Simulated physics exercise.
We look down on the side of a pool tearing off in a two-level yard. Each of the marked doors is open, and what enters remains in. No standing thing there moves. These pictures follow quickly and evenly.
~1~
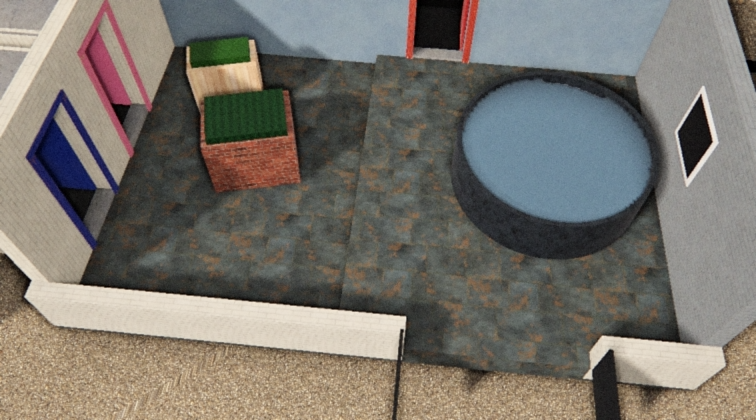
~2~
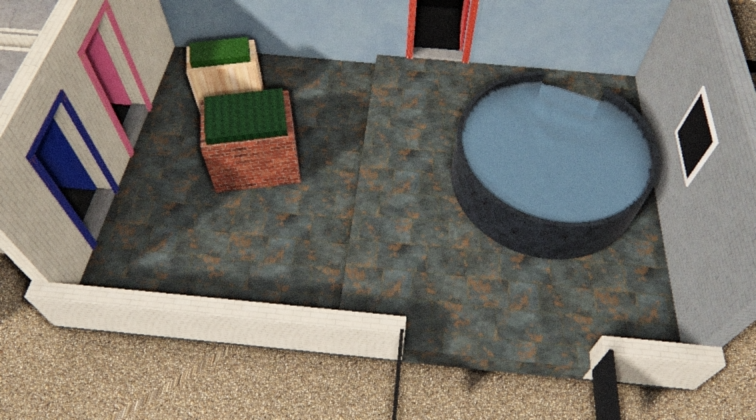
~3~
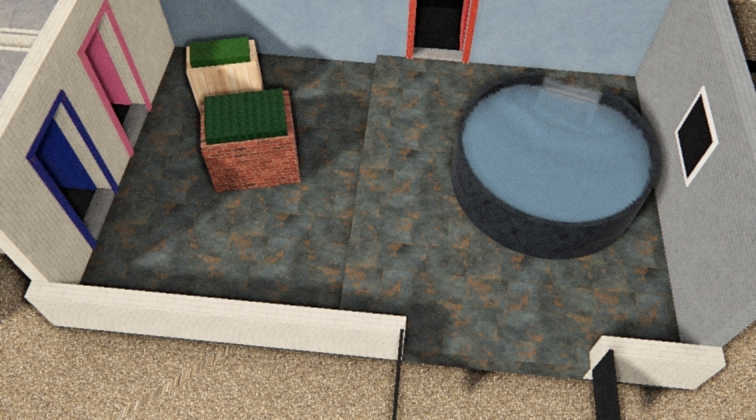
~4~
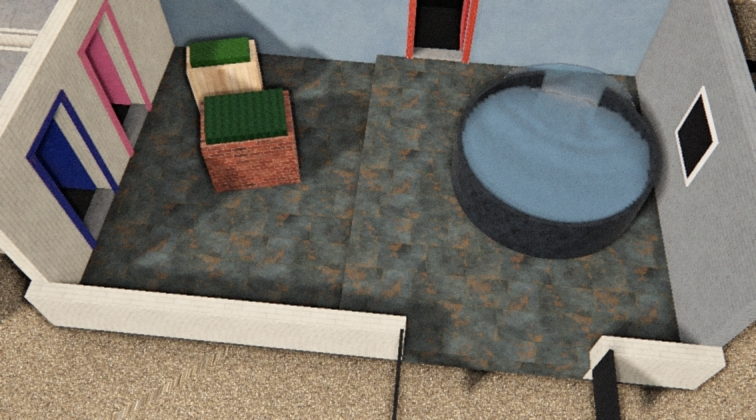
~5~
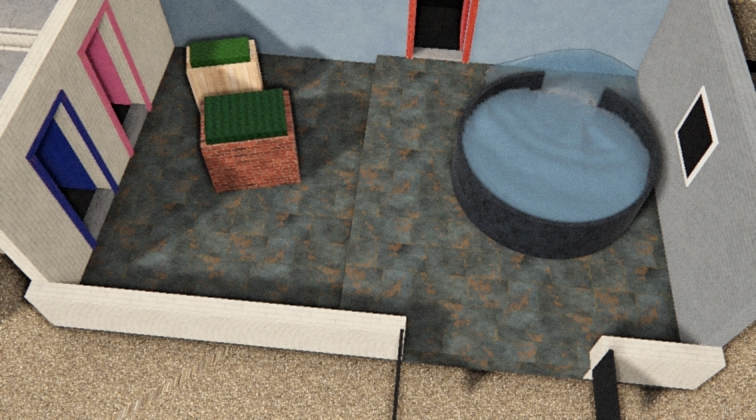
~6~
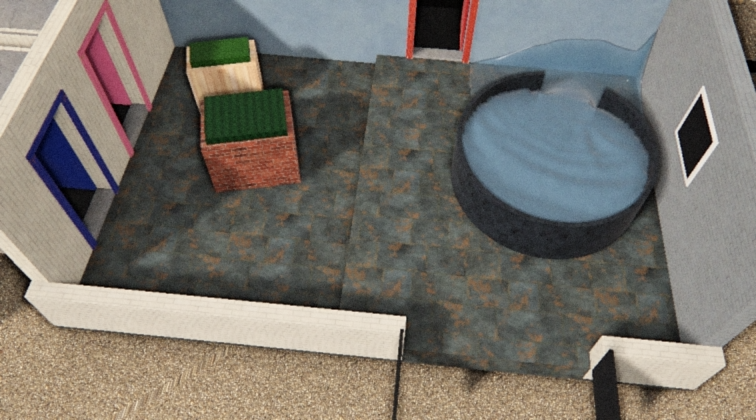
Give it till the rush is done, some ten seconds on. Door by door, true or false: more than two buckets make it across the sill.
Red door: True; pink door: False; blue door: False.
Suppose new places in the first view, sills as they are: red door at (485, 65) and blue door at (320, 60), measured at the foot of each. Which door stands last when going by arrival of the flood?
My answer is the one in pink.
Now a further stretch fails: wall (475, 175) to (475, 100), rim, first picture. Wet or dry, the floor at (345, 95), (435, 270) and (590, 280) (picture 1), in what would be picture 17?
Sequence of results: Reached by the flood, missed by the flood, missed by the flood.
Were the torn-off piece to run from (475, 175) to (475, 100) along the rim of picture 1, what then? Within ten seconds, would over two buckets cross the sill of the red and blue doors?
Result - red: Misses the line; blue: Clears the line.
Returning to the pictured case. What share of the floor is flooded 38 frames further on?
Roughly 95 %.
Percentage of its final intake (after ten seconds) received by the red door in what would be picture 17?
Result: 5 % of the ten-second total.
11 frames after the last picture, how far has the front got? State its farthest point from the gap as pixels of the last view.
Front's tip: Near (298, 61).
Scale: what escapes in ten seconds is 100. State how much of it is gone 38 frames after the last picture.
Roughly 55 percent.
A moment on, water covers 15 % of the floor; the red door wet at the sill, nothing in, the pink door not reached, the blue door not reached.
Next, water covers 30 % of the floor; the red door under two buckets in, the pink door not reached, the blue door not reached.
Then, water covers 60 % of the floor; the red door under two buckets in, the pink door not reached, the blue door not reached.
Later, water covers 95 % of the floor; the red door over two buckets in, the pink door wet at the sill, nothing in, the blue door wet at the sill, nothing in.
In the end, water covers 100 % of the floor; the red door over two buckets in, the pink door wet at the sill, nothing in, the blue door wet at the sill, nothing in.
